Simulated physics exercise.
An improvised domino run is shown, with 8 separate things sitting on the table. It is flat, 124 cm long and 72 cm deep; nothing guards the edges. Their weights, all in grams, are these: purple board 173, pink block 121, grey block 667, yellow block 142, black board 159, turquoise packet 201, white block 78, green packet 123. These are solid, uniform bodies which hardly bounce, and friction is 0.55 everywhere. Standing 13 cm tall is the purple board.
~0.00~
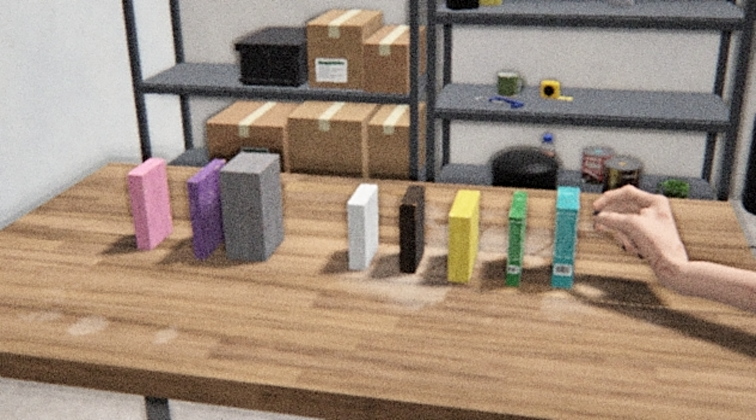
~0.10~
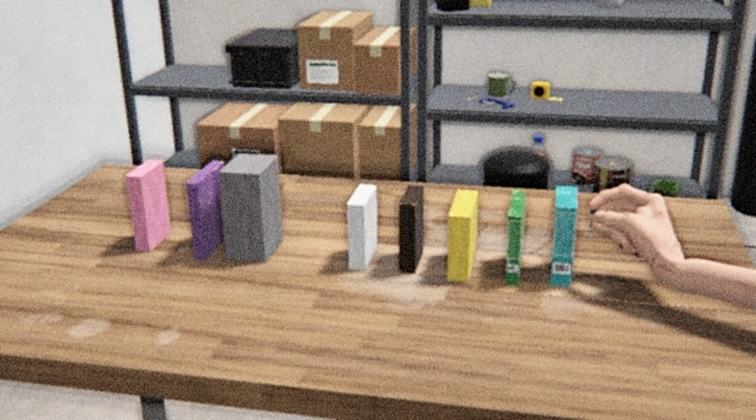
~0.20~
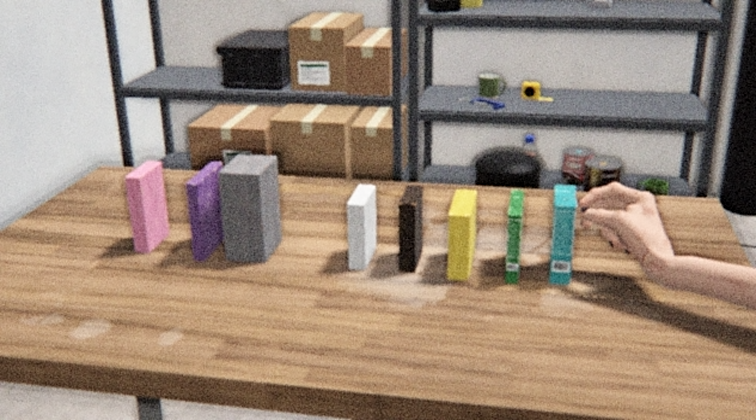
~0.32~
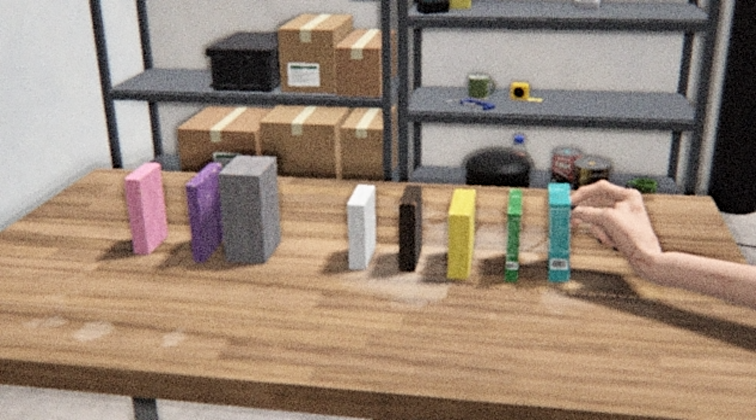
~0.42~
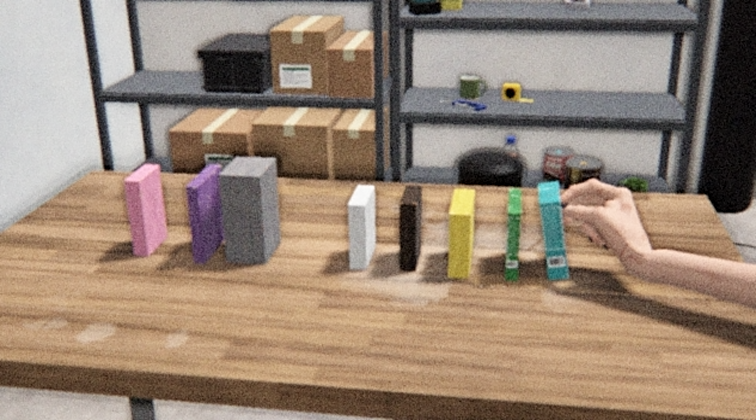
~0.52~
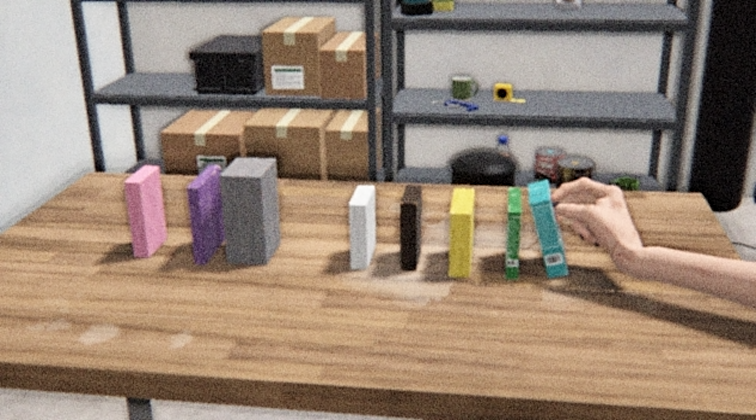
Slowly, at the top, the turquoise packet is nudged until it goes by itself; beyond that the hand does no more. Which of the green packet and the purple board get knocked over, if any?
The green packet is knocked over. The purple board is left standing.
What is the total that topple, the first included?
Count: 5.
Around 0.82 s, turquoise packet 46° over; green packet at 30° to upright near (495, 234).
Around 1.02 s, turquoise packet 66° over; green packet at 61° to upright near (478, 243); yellow block at 47° to upright; black board at 24° to upright.
Around 1.12 s, turquoise packet 69° over; green packet at 67° to upright near (476, 246); yellow block at 64° to upright; black board at 55° to upright.
Around 1.22 s, turquoise packet 70° over; green packet at 69° to upright near (475, 247); white block on its side; black board at 72° to upright.
Finally (1.6 s), on their side or leaning hard on the table, yellow block, black board, white block and green packet; the other 2 still in place (within 5 cm). Final places as that camera would see them, green packet near (475, 247), purple board near (207, 214).
